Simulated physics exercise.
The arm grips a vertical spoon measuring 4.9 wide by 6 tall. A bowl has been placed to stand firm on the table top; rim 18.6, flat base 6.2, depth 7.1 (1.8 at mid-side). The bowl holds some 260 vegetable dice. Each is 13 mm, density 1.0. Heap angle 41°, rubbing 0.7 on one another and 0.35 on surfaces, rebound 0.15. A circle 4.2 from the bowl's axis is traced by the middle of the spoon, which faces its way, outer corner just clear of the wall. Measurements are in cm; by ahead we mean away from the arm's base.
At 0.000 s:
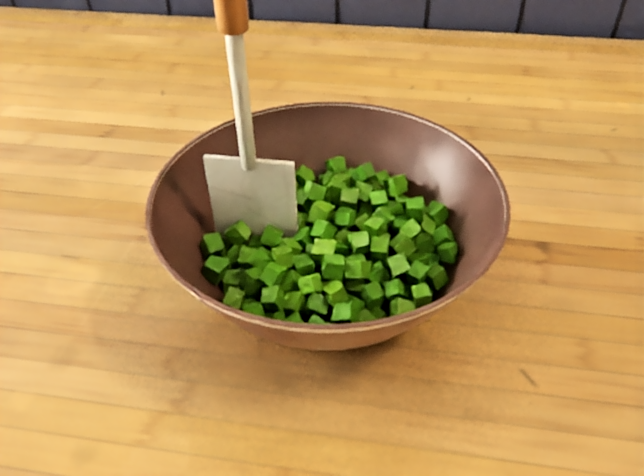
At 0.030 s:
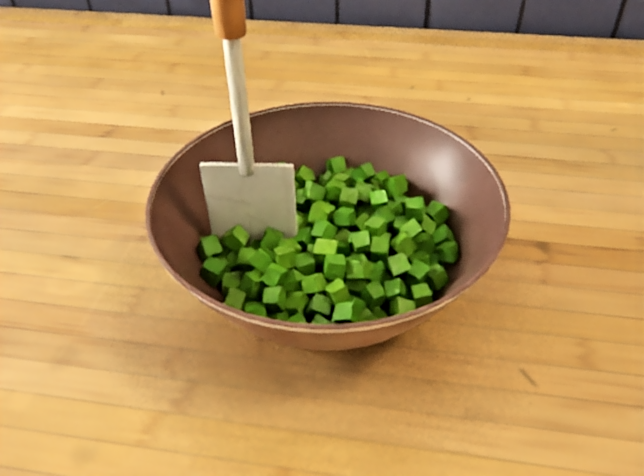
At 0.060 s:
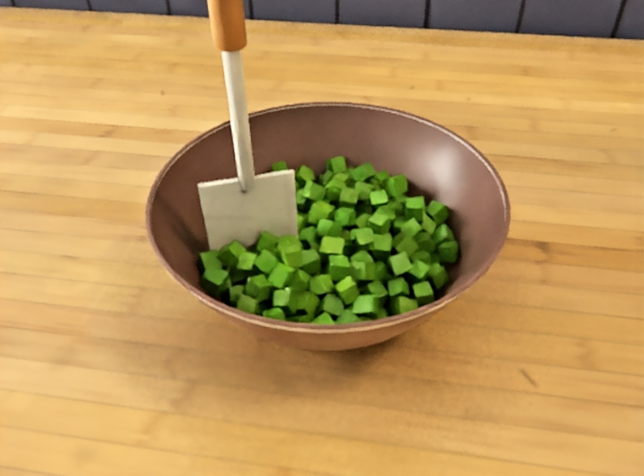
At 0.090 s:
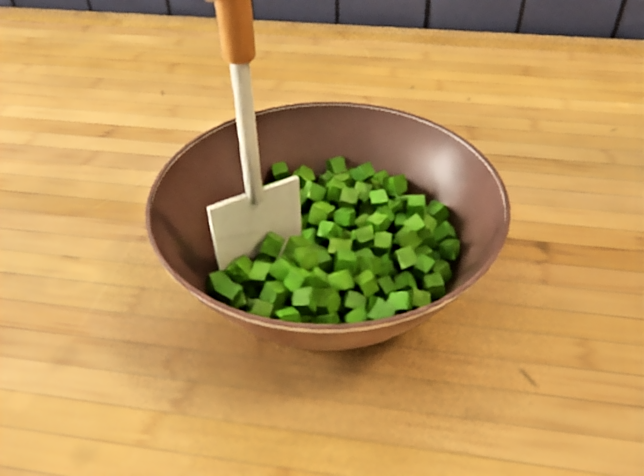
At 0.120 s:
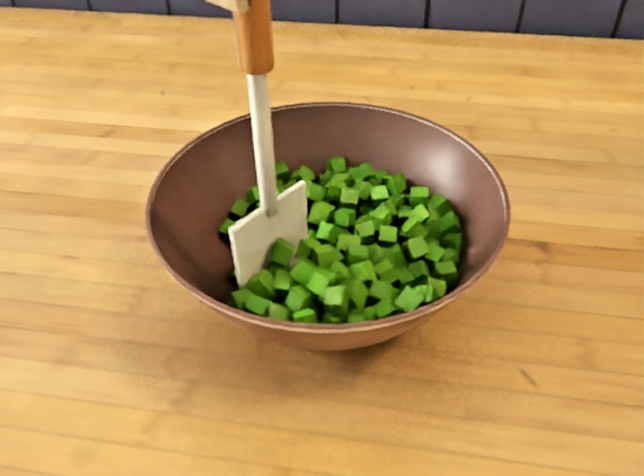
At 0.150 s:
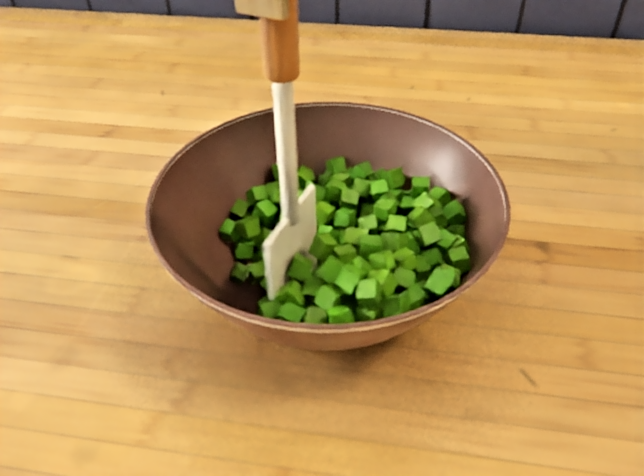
A brown bowl of small green cubes sits on a light wooden counter before a dark tiled wall, seen from above at an angle by a still camera. A pale, flat-bladed tool with an orange-brown handle stands upright in the cubes at the left. The blade sweeps toward the viewer and slightly right, turning nearly edge-on and nudging nearby cubes along.
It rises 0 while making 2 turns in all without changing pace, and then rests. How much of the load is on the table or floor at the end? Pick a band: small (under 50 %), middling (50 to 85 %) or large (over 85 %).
Small.
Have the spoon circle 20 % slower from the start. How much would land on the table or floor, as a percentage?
Roughly 30 per cent.
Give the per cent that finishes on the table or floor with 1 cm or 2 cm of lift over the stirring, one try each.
35 % and 30 %.
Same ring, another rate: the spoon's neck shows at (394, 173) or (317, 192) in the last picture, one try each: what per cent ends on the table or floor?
Around 65 and 50 percent, in that order.
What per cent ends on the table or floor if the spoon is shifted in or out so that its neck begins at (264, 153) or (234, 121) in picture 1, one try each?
Roughly 30 and 40 per cent.
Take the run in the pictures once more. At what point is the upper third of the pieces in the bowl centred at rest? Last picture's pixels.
I'd say close to (253, 281).
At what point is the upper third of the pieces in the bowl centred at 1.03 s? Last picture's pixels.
Top-third centre at approx. (367, 133).
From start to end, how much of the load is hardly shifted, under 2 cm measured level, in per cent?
Result: Close to 5 per cent of the load.
After 0.59 s, 328° round, highest piece 10 above the table; 226 in the bowl, 29 on the table or floor, 9 in flight or on the tool.
After 1.03 s, 222° round, highest piece 8 above the table; 187 in the bowl, 70 on the table or floor, 7 in flight or on the tool.
After 1.45 s, 0° round, highest piece 8 above the table; 163 in the bowl, 101 on the table or floor.
After 2.15 s, 0° round, highest piece 7 above the table; 163 in the bowl, 101 on the table or floor.
In the end, 163 in the bowl, 101 on the table or floor. That is 38 % on the table or floor.
